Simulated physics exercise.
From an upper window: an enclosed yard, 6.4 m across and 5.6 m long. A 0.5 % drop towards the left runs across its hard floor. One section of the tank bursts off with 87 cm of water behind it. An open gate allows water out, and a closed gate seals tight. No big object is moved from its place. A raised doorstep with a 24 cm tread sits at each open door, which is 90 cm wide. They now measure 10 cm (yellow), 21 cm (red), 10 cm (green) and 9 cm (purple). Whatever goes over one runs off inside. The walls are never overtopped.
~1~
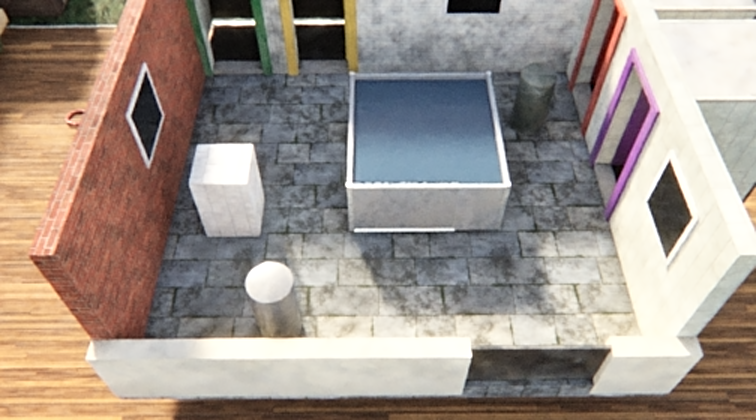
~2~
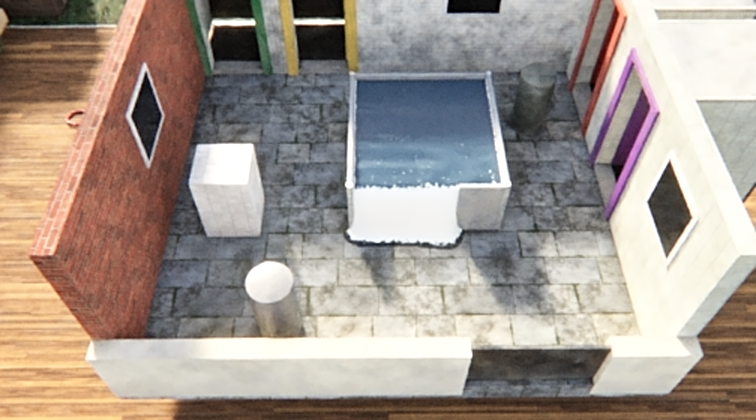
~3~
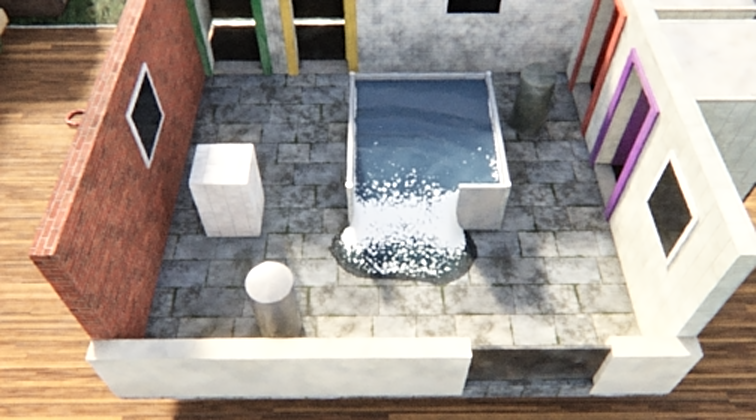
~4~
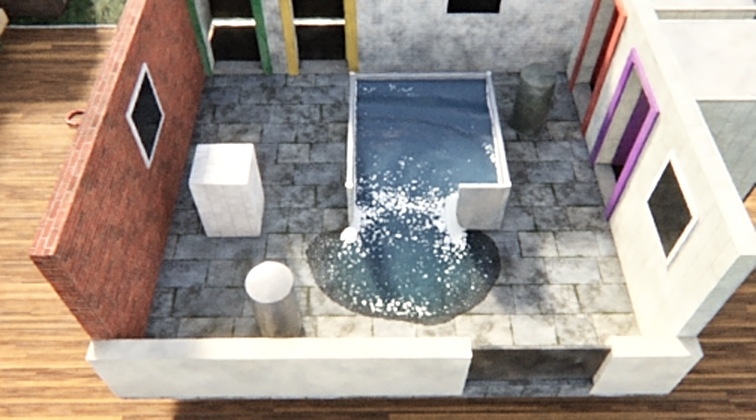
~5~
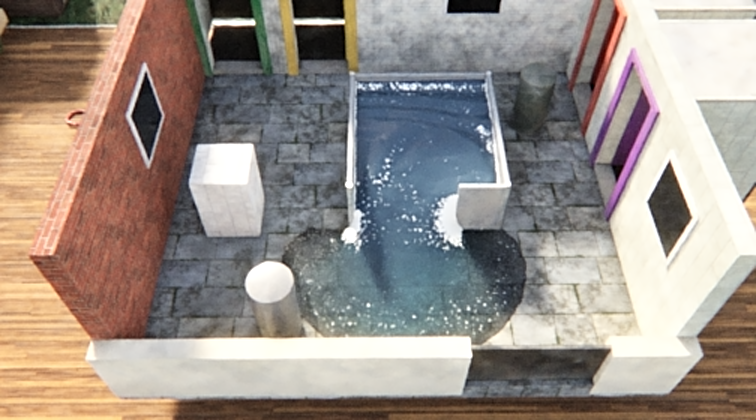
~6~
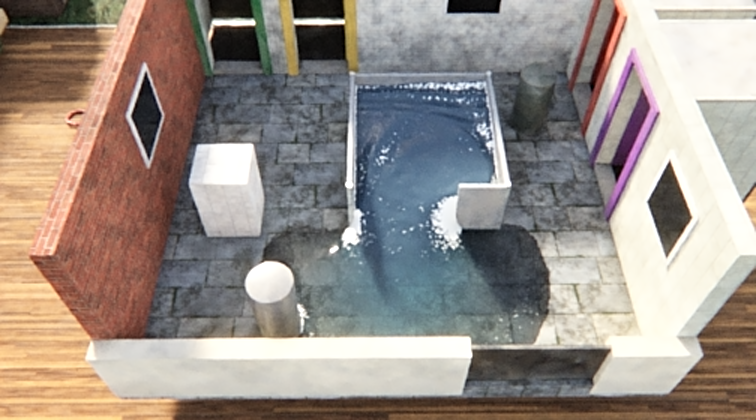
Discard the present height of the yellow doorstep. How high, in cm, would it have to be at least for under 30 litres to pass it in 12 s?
At least about 12.5 cm.
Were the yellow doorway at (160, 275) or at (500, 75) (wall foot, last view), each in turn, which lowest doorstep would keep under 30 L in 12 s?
You'd want about 20 cm there first, then about 13.5 cm.
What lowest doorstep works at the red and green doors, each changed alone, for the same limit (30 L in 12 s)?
About 12.0 cm at red and 16 cm at green.
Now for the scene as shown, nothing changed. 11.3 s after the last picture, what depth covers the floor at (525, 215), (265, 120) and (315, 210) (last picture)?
Roughly 11, 13 and 13 cm, in turn.
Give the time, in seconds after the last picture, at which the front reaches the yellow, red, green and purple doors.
Yellow = 3.6 s, red = 2.6 s, green = 2.8 s, purple = 1.8 s.
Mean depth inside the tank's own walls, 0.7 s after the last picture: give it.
Close to 52 cm deep on average.
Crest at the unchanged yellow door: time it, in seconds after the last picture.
That happens close to 7.5 s on the clock.
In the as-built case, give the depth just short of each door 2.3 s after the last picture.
In cm: Yellow 0, red 0, green 0, purple 8.
Then, 0.7 s after the last picture water covers 30 % of the floor, deepest (55 cm) near (397, 355); it has not reached the yellow door.
Then, 2.3 s after the last picture water covers 55 % of the floor, deepest (38 cm) near (629, 366); it has not reached the yellow door.
Then, 11.3 s after the last picture water covers 100 % of the floor, deepest (18 cm) near (345, 200); 14 cm at the yellow door, 73 litres in over its 10 cm doorstep.
At the yellow door as built, the water peaked near 17 cm, 7.7 s after the last picture.
Run again over the same 12 s with other heights there, 73 litres in over 10 cm, 15 litres over 14 cm. The limit of 30 litres is kept from about 12.5 cm up.
